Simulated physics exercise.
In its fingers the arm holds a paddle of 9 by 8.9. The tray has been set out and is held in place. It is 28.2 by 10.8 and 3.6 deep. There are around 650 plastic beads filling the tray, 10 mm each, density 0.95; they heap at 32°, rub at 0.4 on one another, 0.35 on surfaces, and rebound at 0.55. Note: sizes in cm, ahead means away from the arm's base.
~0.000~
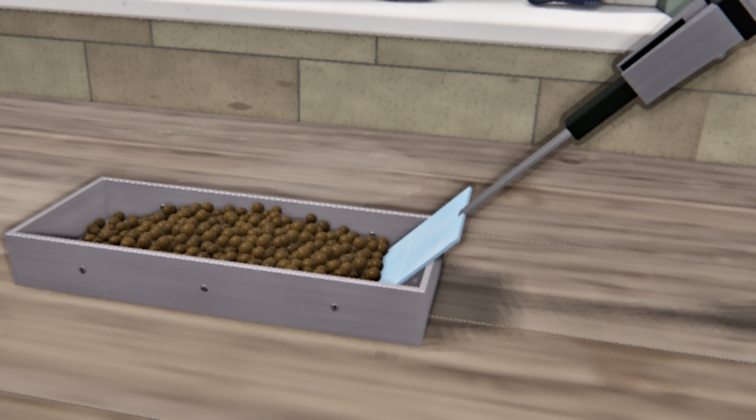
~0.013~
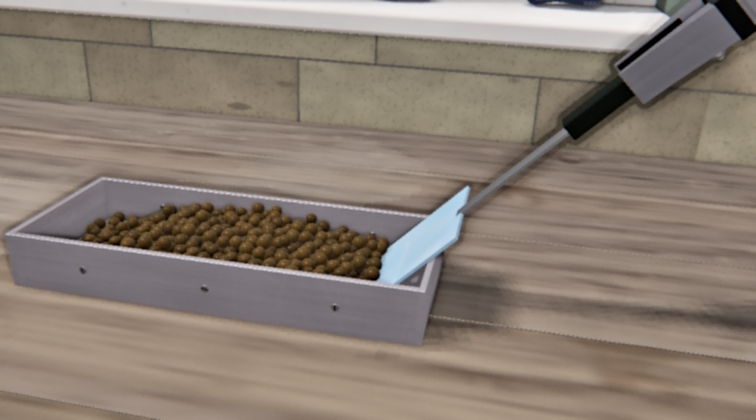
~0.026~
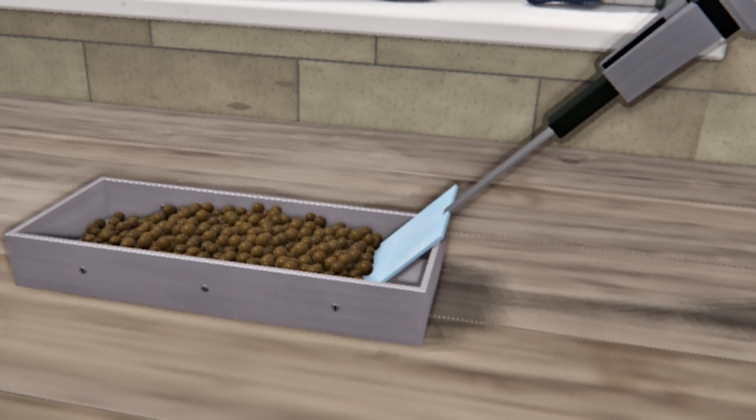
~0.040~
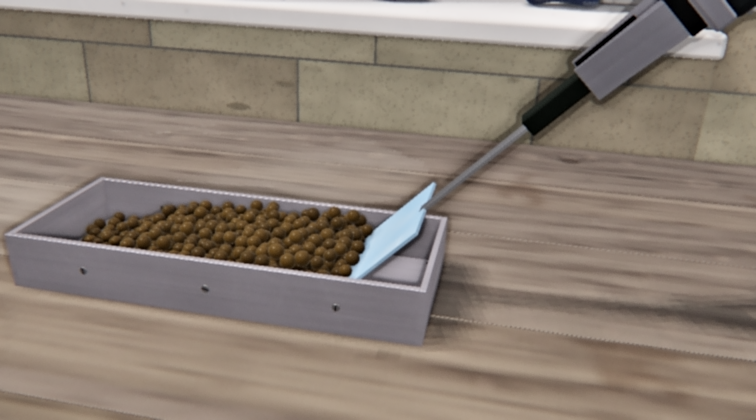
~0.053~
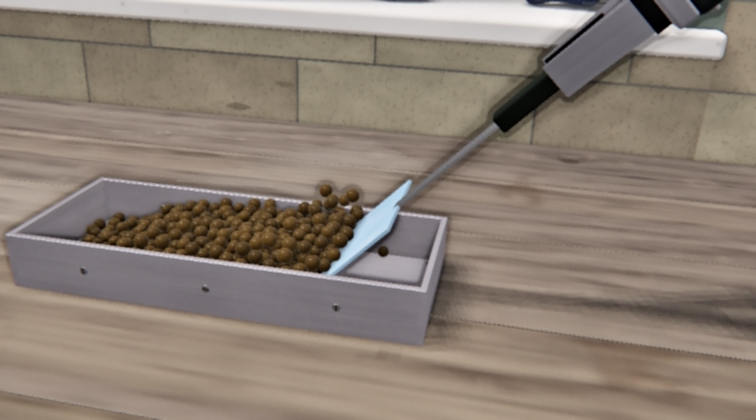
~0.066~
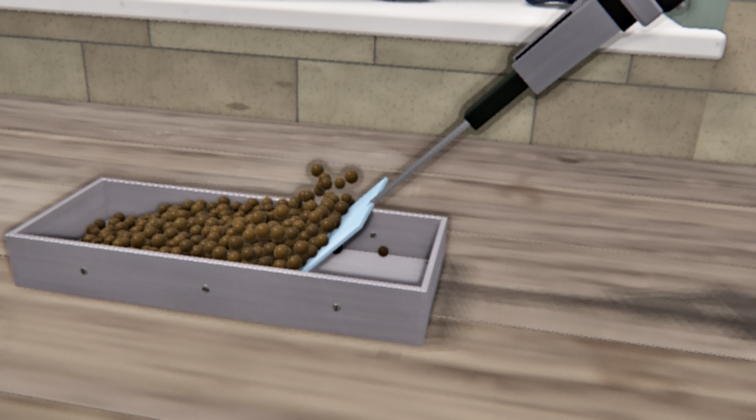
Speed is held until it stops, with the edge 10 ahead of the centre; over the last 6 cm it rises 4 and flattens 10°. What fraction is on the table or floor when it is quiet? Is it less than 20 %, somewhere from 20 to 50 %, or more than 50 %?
It is more than 50 %.
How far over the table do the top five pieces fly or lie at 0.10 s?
Height: Approx. 10 cm.
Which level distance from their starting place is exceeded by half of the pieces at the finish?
Somewhere near 39 centimetres, I reckon.
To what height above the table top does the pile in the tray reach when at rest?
4.0 cm.
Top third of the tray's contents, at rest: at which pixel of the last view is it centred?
Near (87, 226).
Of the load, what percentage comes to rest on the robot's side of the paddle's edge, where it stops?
Estimated share: Close to 20 %.
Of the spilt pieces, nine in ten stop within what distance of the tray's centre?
Roughly 85 cm.
After 0.10 s, sloping 46°, highest piece 10 above the table; 641 in the tray, 11 on the blade or in flight.
After 0.13 s, sloping 44°, highest piece 12 above the table; 600 in the tray, 52 on the blade or in flight.
After 0.35 s, sloping 36°, highest piece 8 above the table; 310 on the table or floor, 242 in the tray, 100 on the blade or in flight.
After 1.40 s, sloping 36°, highest piece 4 above the table; 410 on the table or floor, 242 in the tray.
In the end, 410 on the table or floor, 242 in the tray. That is 63 % on the table or floor.
